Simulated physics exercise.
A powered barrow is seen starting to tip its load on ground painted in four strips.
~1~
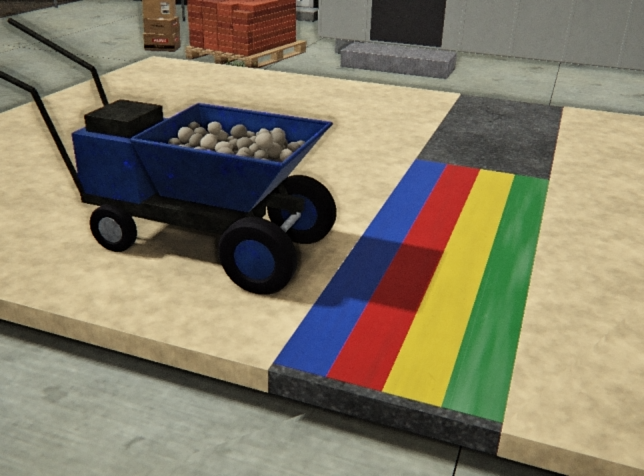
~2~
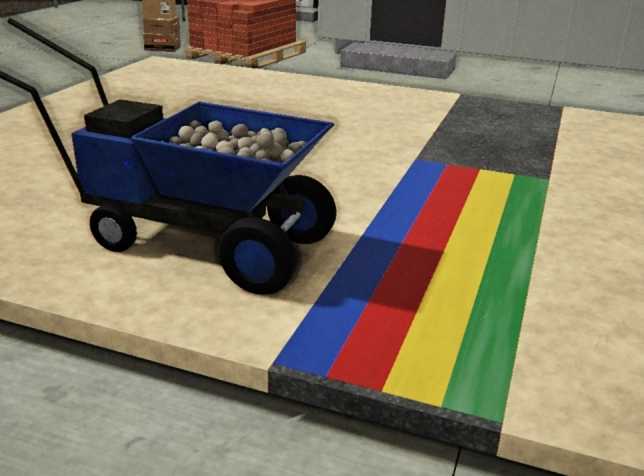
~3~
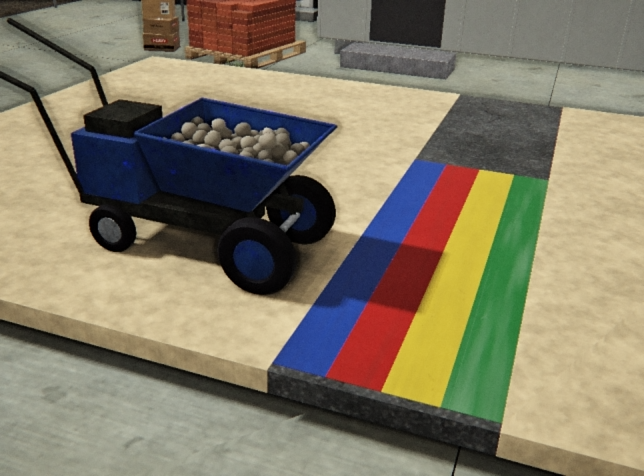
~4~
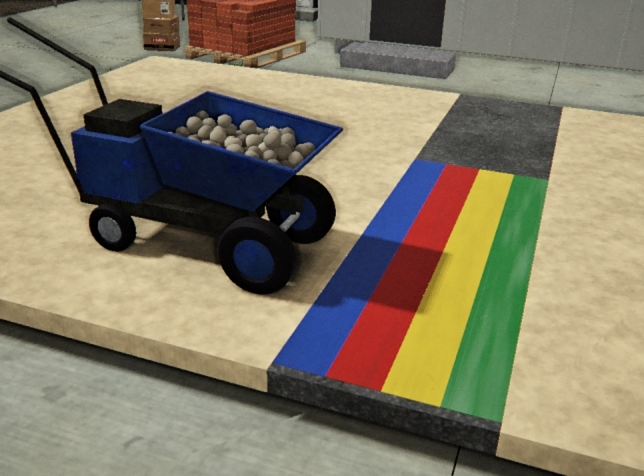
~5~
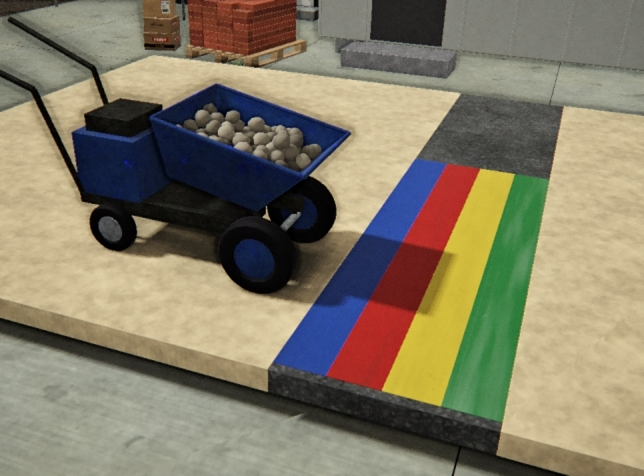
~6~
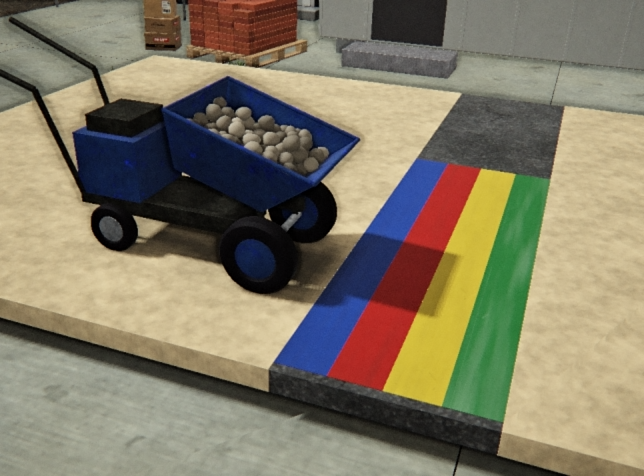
Blue powered barrow loaded with river pebbles standing still while its skip gradually tilts forward toward blue, red, yellow and green strips.
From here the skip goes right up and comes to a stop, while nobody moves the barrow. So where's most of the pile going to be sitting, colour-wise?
Most of it sits on red.
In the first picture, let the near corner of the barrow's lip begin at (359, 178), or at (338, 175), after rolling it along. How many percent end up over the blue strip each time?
That would be roughly 0 in a hundred and then roughly 0 in a hundred.
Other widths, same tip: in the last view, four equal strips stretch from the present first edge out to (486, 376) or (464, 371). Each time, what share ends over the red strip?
About 40 % and 30 %.
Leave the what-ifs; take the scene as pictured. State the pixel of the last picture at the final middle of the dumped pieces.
Near pixel (419, 286).
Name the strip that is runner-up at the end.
In second place: The yellow strip.
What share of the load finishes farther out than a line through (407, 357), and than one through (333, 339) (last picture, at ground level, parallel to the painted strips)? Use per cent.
Close to 40 and 100 per cent respectively.
Just after the last frame, skip tipped steeply; every one in the skip.
A moment on, skip tipped right over; the larger part in the skip; about a tenth over the red strip; just a few falling.
Further on, skip tipped right over; roughly a quarter in the skip; just a few over the blue strip; roughly a third over the red strip; roughly a quarter over the yellow strip; about a tenth over the green strip; just a few off the paint.
When it is over, skip tipped right over; just a few in the skip; about a tenth over the blue strip; roughly half over the red strip; roughly a quarter over the yellow strip; about a tenth over the green strip; just a few off the paint.
